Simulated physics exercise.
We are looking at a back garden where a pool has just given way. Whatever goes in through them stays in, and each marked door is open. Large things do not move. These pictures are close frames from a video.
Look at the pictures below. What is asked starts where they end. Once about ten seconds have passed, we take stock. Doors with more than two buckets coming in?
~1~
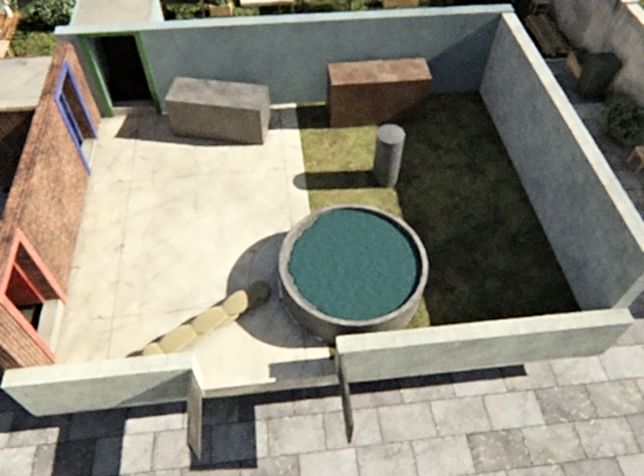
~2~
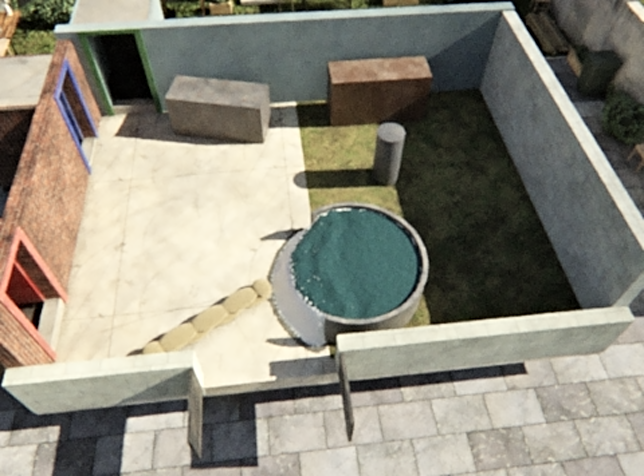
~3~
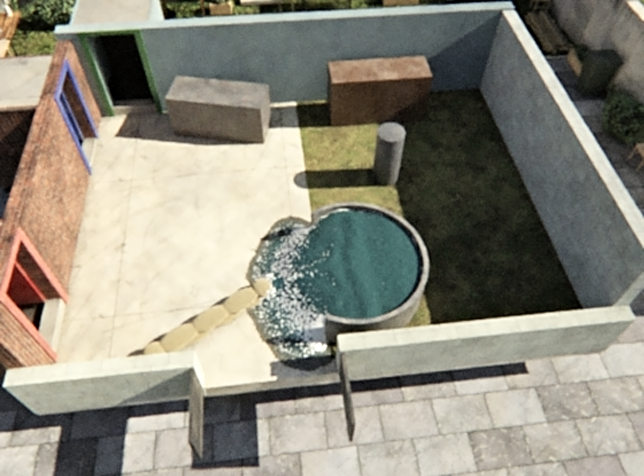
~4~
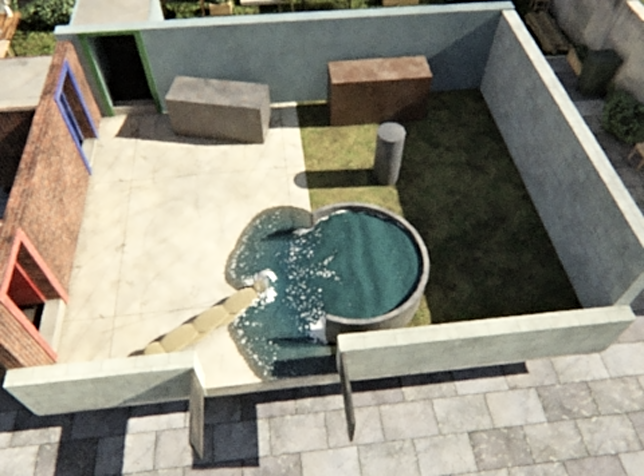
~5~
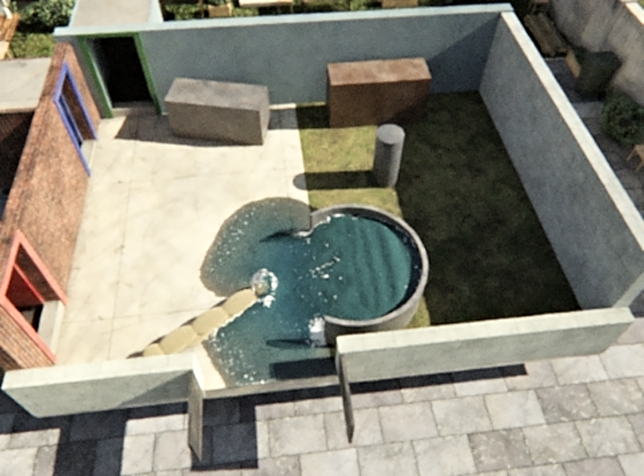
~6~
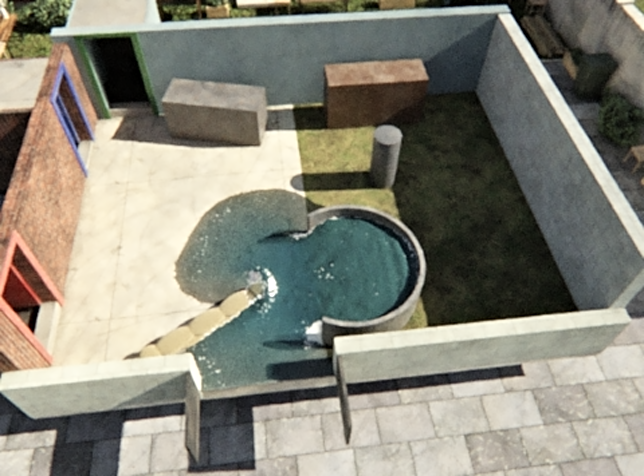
Blue door: Over two; green door: Two or fewer; red door: Two or fewer.
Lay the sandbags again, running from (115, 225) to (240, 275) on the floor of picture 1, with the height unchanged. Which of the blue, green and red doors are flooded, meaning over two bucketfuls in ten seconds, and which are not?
My take: Blue door exceeds the mark, green door stays below the mark, and red door exceeds the mark.
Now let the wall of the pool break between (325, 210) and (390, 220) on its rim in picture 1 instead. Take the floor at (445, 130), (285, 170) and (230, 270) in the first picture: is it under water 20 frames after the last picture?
First soaked through, second soaked through, third kept bare.
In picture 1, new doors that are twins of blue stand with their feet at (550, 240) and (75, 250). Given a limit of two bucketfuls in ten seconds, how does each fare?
Well, the first one doesn't reach it and the other one overshoots.
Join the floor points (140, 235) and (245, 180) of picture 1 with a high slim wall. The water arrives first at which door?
The door marked red comes first.
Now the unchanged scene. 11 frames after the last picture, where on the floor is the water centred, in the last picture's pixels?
The spot I would choose is (234, 272).
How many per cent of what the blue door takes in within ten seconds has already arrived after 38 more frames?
Share at that point: Close to 65 in a hundred.
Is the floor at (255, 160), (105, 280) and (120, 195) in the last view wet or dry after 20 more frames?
First spot inundated, second inundated, third inundated.
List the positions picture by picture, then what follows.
In the first frame, still water in the pool at (353, 262).
In the second frame, the front is at a hidden place, out from the gap at (285, 280).
In the third frame, water pours out at (286, 282) and has run to (294, 220).
In the fourth frame, the front is at (280, 209), out from the gap at (286, 283).
In the fifth frame, the front is at (262, 202), out from the gap at (285, 285).
In the sixth frame, the front is at (227, 201), out from the gap at (283, 286).
A moment on, water covers 30 % of the floor; the blue door not reached, the green door not reached, the red door not reached.
Next, water covers 40 % of the floor; the blue door wet at the sill, nothing in, the green door not reached, the red door wet at the sill, nothing in.
Then, water covers 45 % of the floor; the blue door under two buckets in, the green door wet at the sill, nothing in, the red door under two buckets in.
Later, water covers 50 % of the floor; the blue door over two buckets in, the green door wet at the sill, nothing in, the red door under two buckets in.
In the end, water covers 55 % of the floor; the blue door far over two buckets in, the green door wet at the sill, nothing in, the red door under two buckets in.
